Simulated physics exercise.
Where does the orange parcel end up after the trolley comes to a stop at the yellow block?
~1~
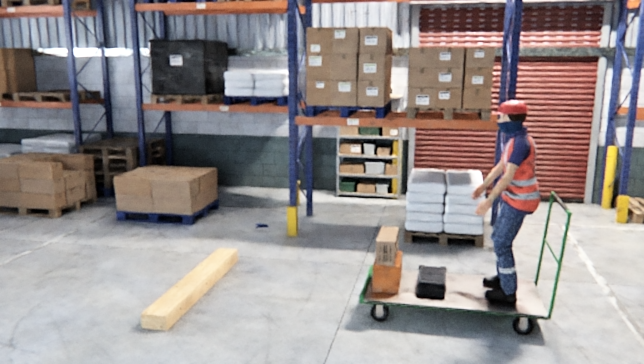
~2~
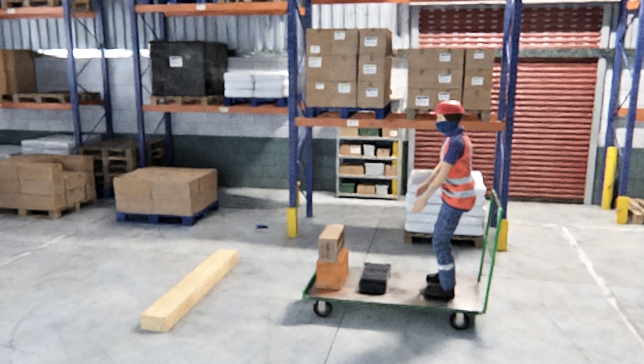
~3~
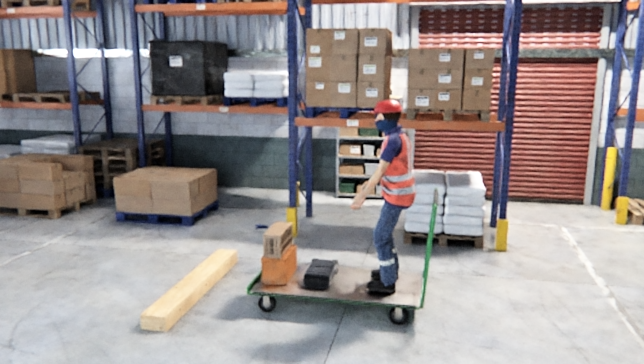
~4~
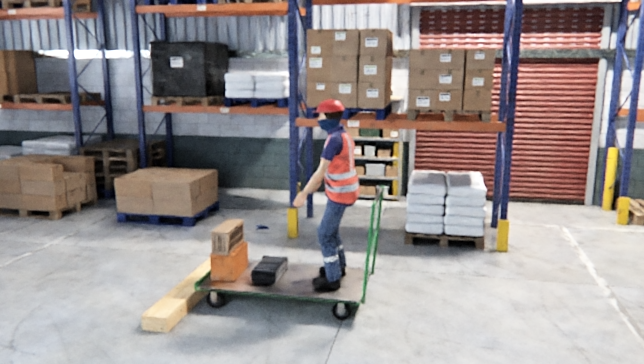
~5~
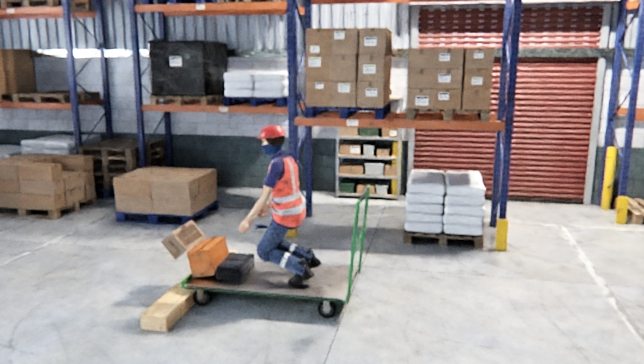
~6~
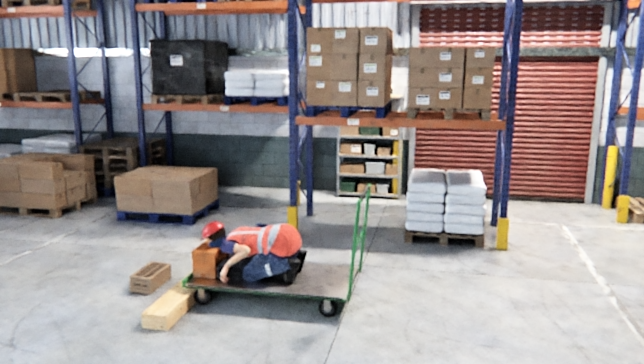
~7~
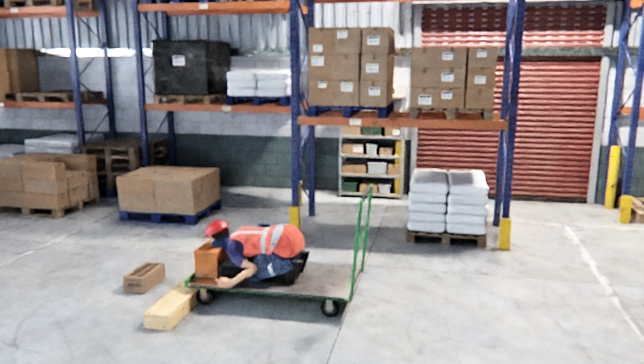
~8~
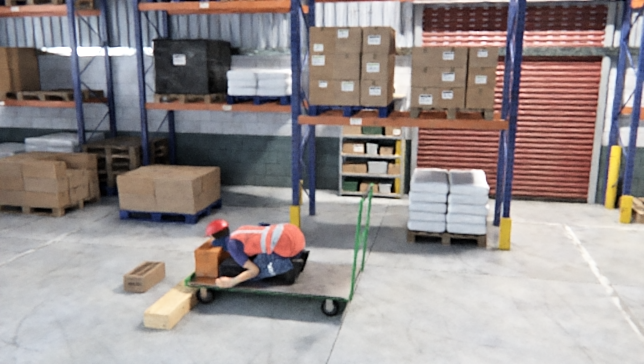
The orange parcel stays on the trolley's deck near the front edge, with the worker slumped against it.
In the video, a worker in a red helmet rides a flat trolley left through a warehouse until it stops at a long yellow block. The brown crate tips off the front, and the worker folds down onto the deck behind the orange parcel, beside the black case.
